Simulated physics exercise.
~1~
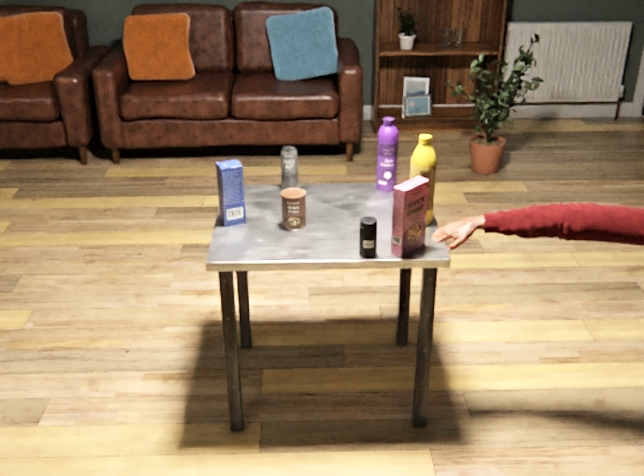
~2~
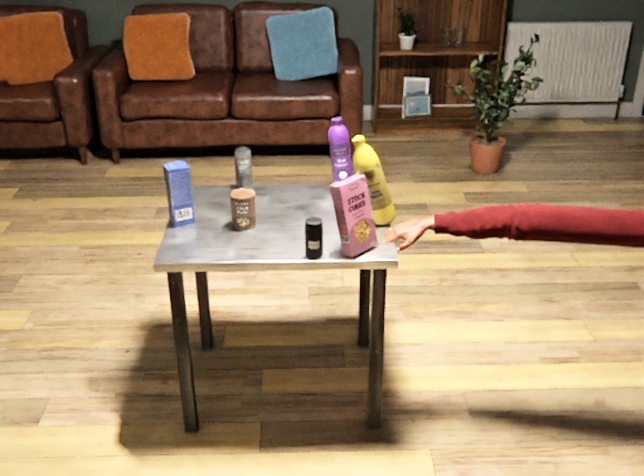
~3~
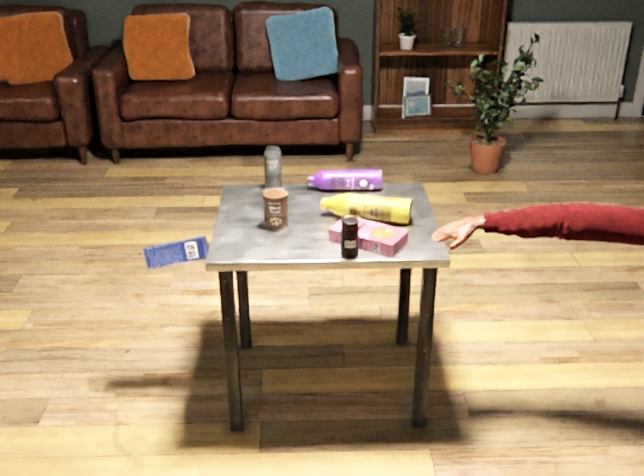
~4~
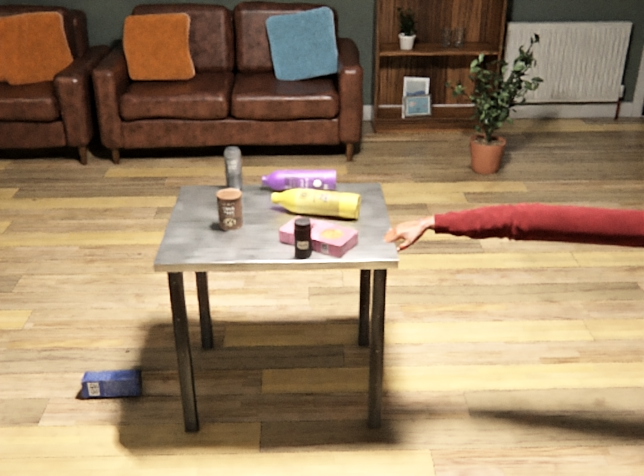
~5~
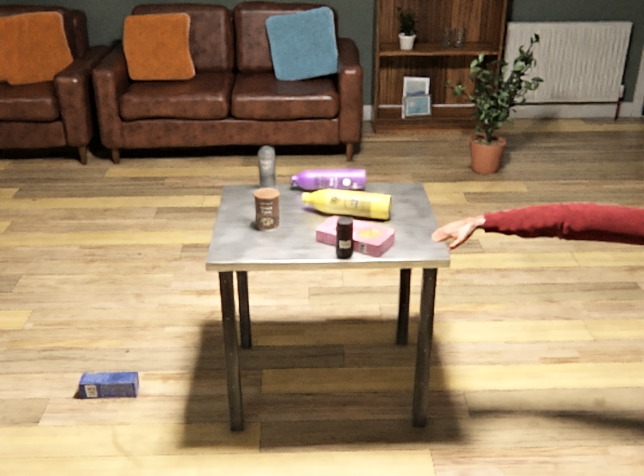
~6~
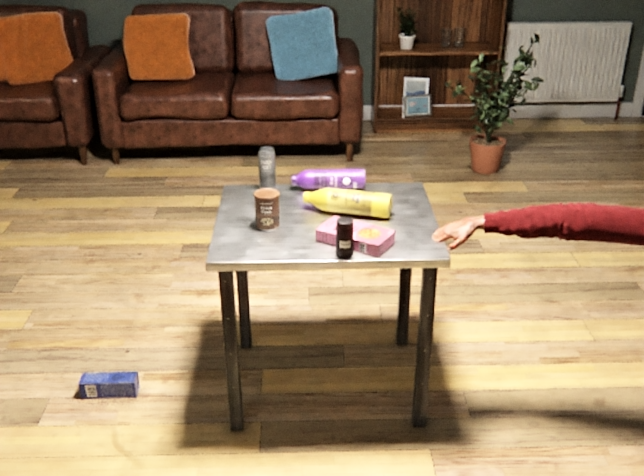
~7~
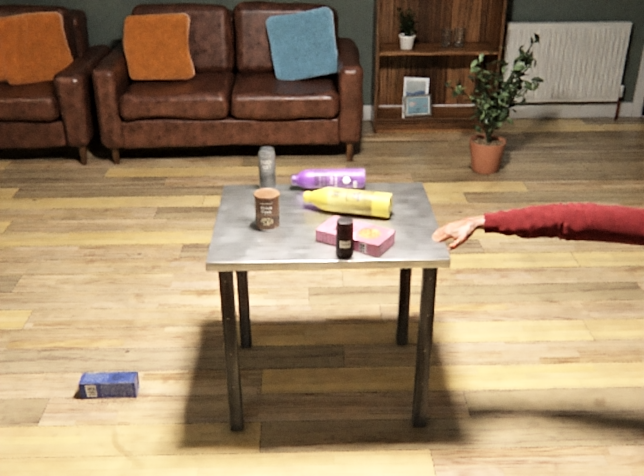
In this clip, a red-sleeved arm rests at a metal table that jerks left and right, toppling the purple bottle, yellow bottle and pink packet and sending the blue carton off the left side to the floor, while the grey can, brown tin and black shaker stay upright.
